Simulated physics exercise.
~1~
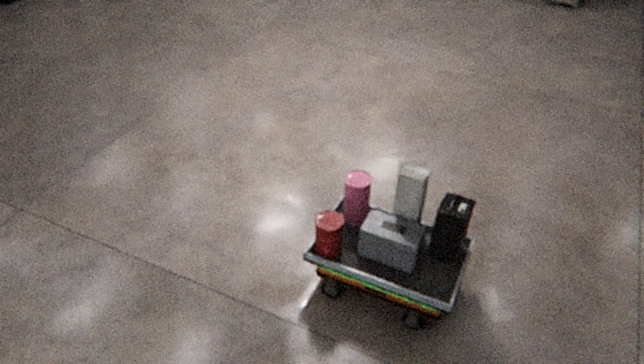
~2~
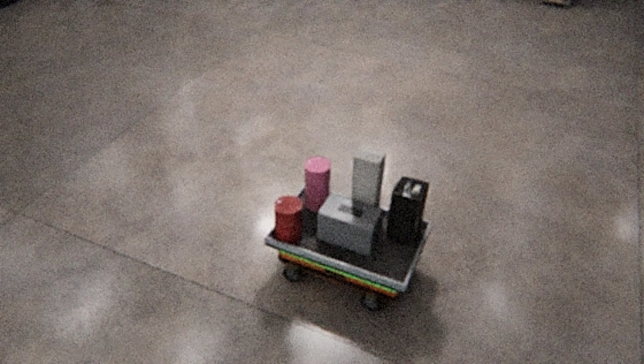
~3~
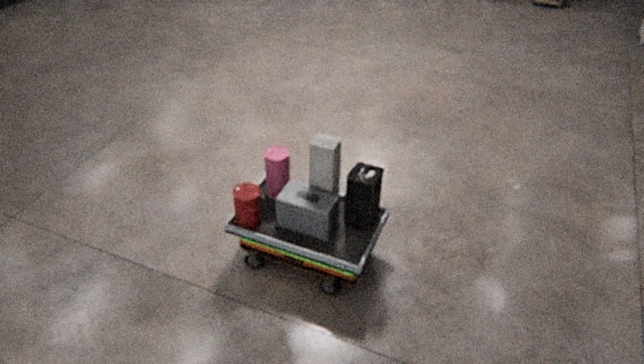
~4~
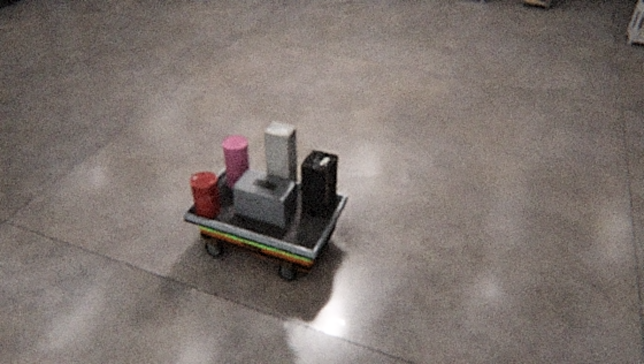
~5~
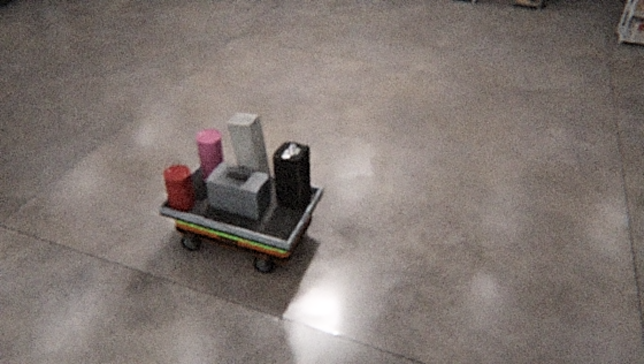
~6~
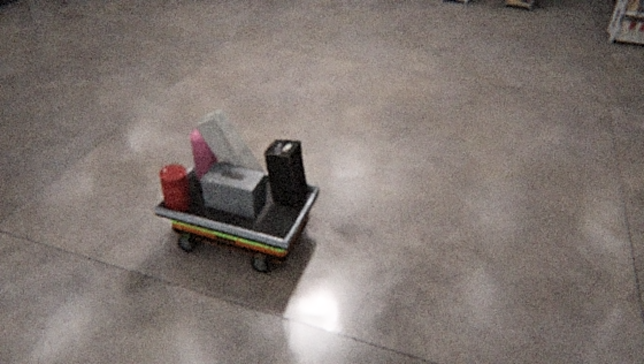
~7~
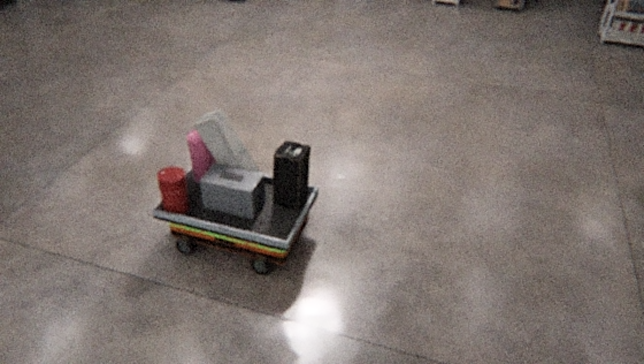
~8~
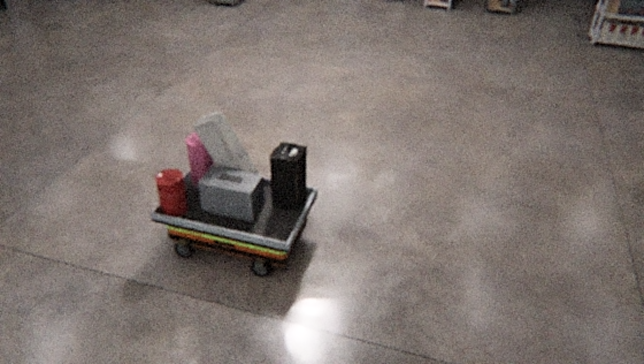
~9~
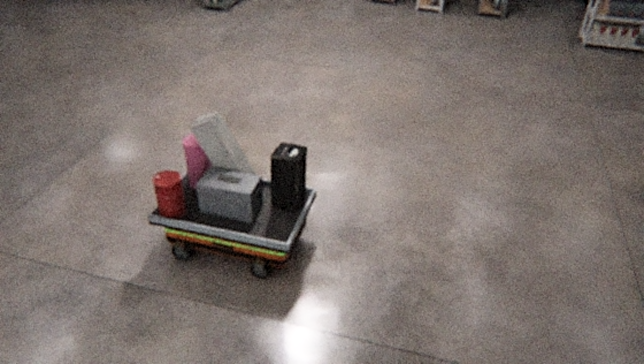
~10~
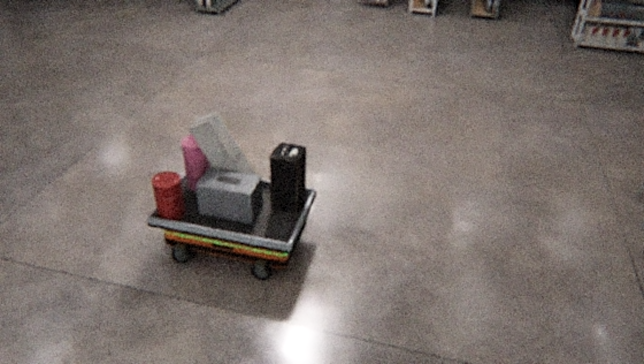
On a smooth grey concrete floor with faint lines and patches of reflected light, a low flat cart with rainbow-striped sides carries a red canister, a pink canister, a tall white box, a grey toolbox and a black box. The cart rolls steadily to the left with everything upright. As it comes to a halt, the white box starts to tip left, and the black box rocks slightly. The white box ends up leaning over towards the pink canister, while the black box settles upright again. The cart then stays still, its white box slanted and the other items standing in place.
